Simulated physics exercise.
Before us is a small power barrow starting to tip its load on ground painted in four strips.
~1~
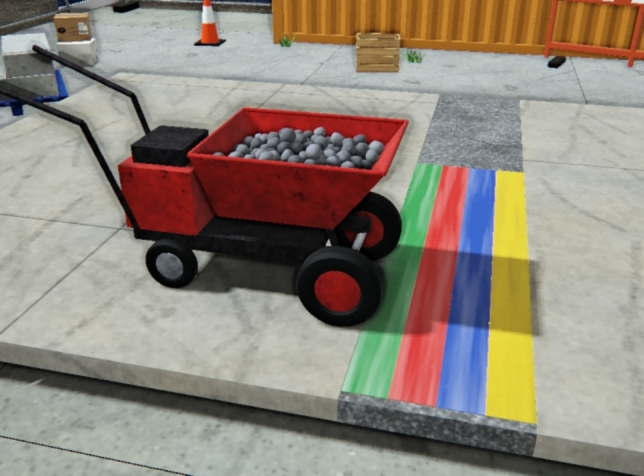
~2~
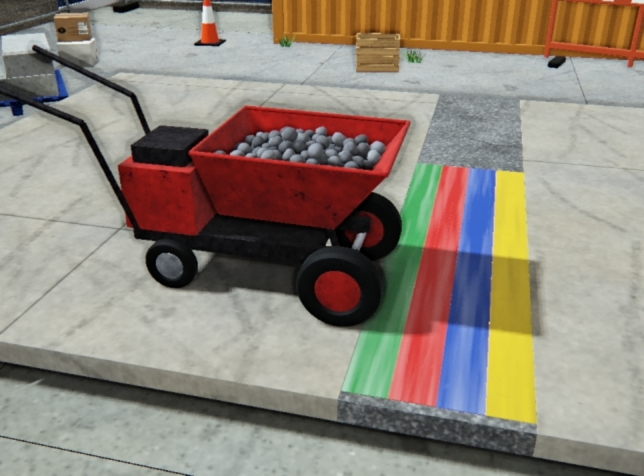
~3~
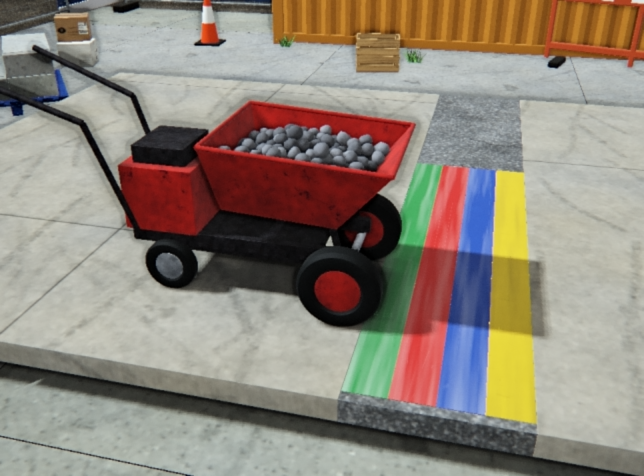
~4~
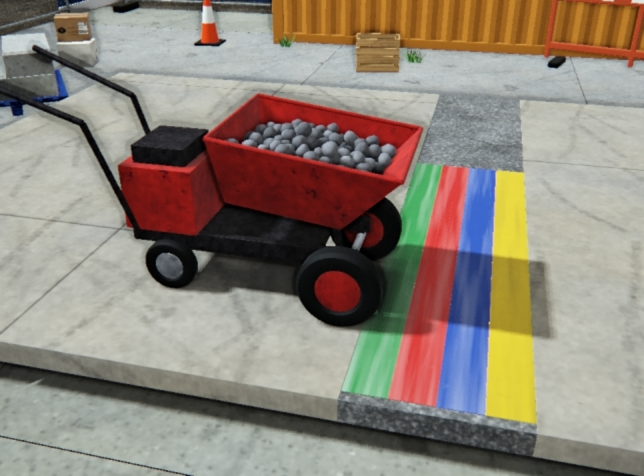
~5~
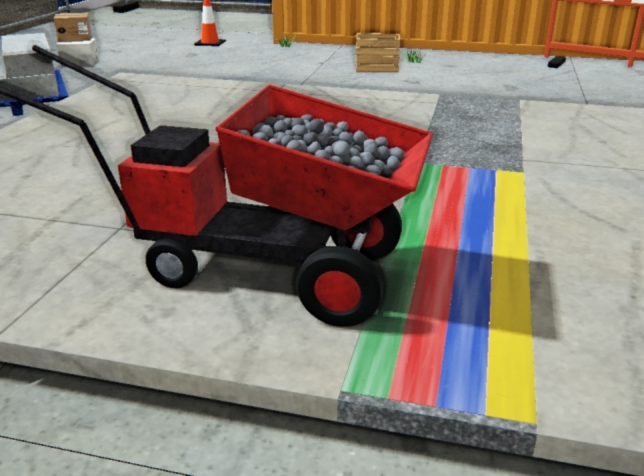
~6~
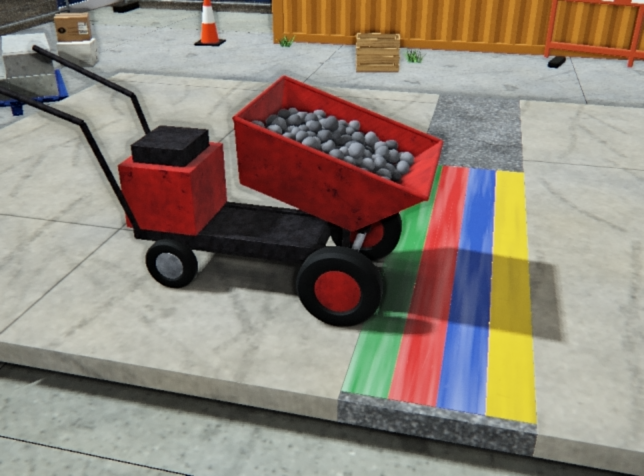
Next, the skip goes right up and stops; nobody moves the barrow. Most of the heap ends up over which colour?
It ends up mostly over yellow.
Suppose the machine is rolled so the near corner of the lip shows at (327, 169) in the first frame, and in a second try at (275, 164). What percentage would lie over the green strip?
About 0 per cent first, about 20 per cent second.
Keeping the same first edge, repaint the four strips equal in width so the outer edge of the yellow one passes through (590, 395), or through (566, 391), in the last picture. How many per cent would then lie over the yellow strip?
Near 30 % and 30 %.
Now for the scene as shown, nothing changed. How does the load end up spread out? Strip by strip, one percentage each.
Per strip, roughly: Green 0, red 0, blue 10, yellow 30.
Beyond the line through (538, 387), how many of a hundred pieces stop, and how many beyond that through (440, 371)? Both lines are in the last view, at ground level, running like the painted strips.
Close to 40 and 80 per cent respectively.
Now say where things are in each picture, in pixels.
Lip of the skip at (384, 174), level; top of the load at (296, 148), round cobbles; green strip at (375, 356); red strip at (419, 363); blue strip at (464, 370); yellow strip at (511, 377), in the first picture.
Lip of the skip at (386, 175), level; top of the load at (298, 147), in the second picture.
Lip of the skip at (392, 178), tipped barely; top of the load at (286, 153), in the third picture.
Lip of the skip at (402, 182), tipped a little; top of the load at (293, 149), in the fourth picture.
Lip of the skip at (413, 189), tipped a little; top of the load at (290, 137), in the fifth picture.
Lip of the skip at (426, 199), tipped clearly; top of the load at (303, 132); green strip at (375, 356); red strip at (419, 363); blue strip at (464, 370); yellow strip at (511, 377), in the sixth picture.
Soon, skip tipped steeply; all in the skip.
A while on, skip tipped right over; about two thirds in the skip; a stray few over the blue strip; about a quarter over the yellow strip; a small part off the paint.
Towards the end, skip tipped right over; about a quarter in the skip; a small part over the blue strip; about a third over the yellow strip; about a third off the paint.
Finally, skip tipped right over; about a quarter in the skip; none over the green strip; none over the red strip; a small part over the blue strip; about a third over the yellow strip; about a third off the paint.
